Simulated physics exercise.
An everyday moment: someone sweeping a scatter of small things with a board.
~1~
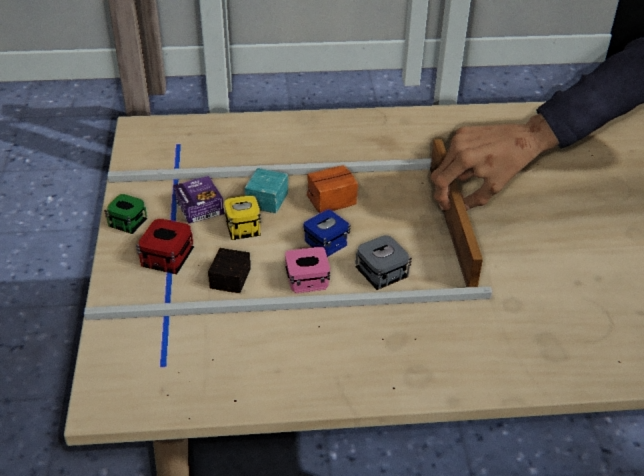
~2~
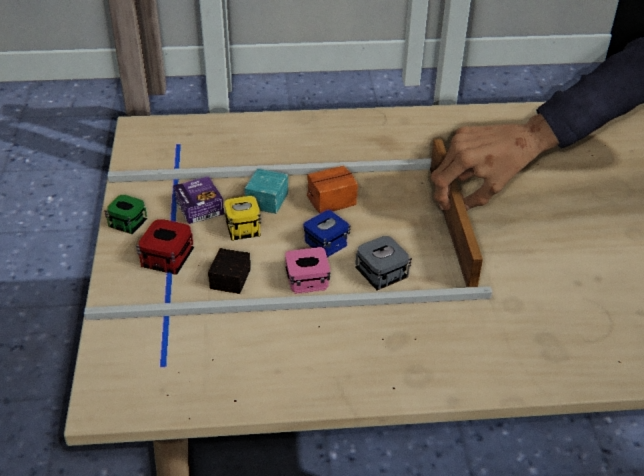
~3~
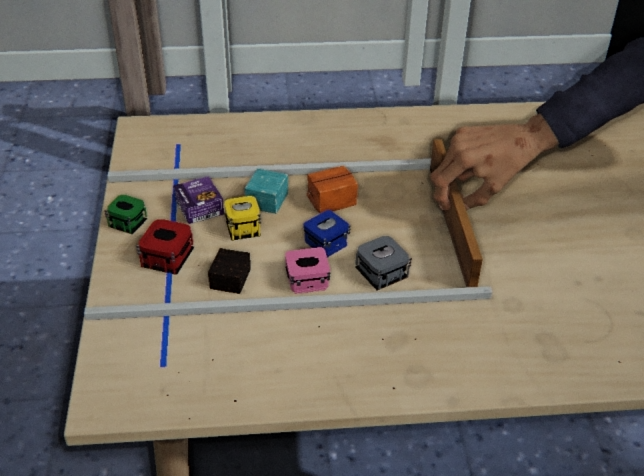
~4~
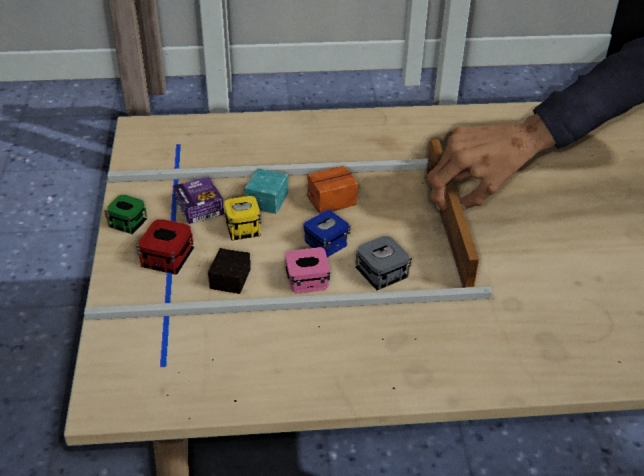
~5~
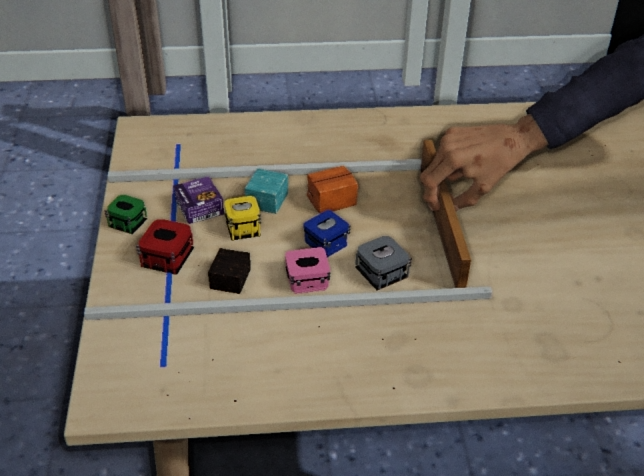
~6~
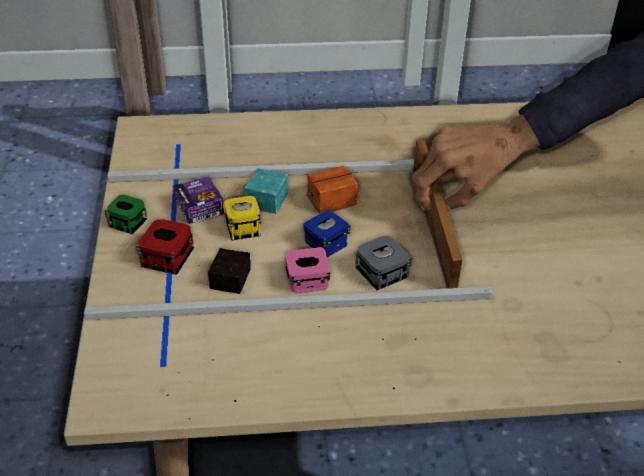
On a wooden tabletop, a hand slides an upright board slightly left between two rails, while the scattered small colourful cases stay still.
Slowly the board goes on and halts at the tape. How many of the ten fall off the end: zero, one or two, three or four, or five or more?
In the end the number that fall off is three or four.
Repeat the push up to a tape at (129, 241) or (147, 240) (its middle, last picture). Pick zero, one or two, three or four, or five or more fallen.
For each place: Five or more; five or over.
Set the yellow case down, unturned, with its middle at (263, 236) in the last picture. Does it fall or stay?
It remains up.
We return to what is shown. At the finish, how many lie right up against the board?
In contact: 3.
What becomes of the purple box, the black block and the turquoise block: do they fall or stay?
The purple box drops off; the black block goes over; the turquoise block holds on.
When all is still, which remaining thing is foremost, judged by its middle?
That is the red case.
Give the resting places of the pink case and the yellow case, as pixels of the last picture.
First (106, 281), then (123, 219).
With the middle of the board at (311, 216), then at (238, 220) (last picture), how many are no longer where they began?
First 6, then 10.
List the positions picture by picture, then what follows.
In the first frame, green case (127, 214); red case (166, 245); purple box (199, 199); board (454, 210); tape (172, 239).
In the second frame, red case (166, 246); orange box (332, 189).
In the third frame, purple box (199, 200); black block (230, 271).
In the fourth frame, green case (127, 214); pink case (307, 271).
In the fifth frame, red case (166, 246); yellow case (243, 217).
In the sixth frame, green case (127, 214); red case (166, 246); purple box (199, 200); board (435, 211); tape (172, 239).
Soon after, none off yet; green case at rest near (127, 214); red case at rest near (166, 246); purple box at rest near (199, 200).
In the end, the number that fall off is three or four; gone, black block, purple box and green case.
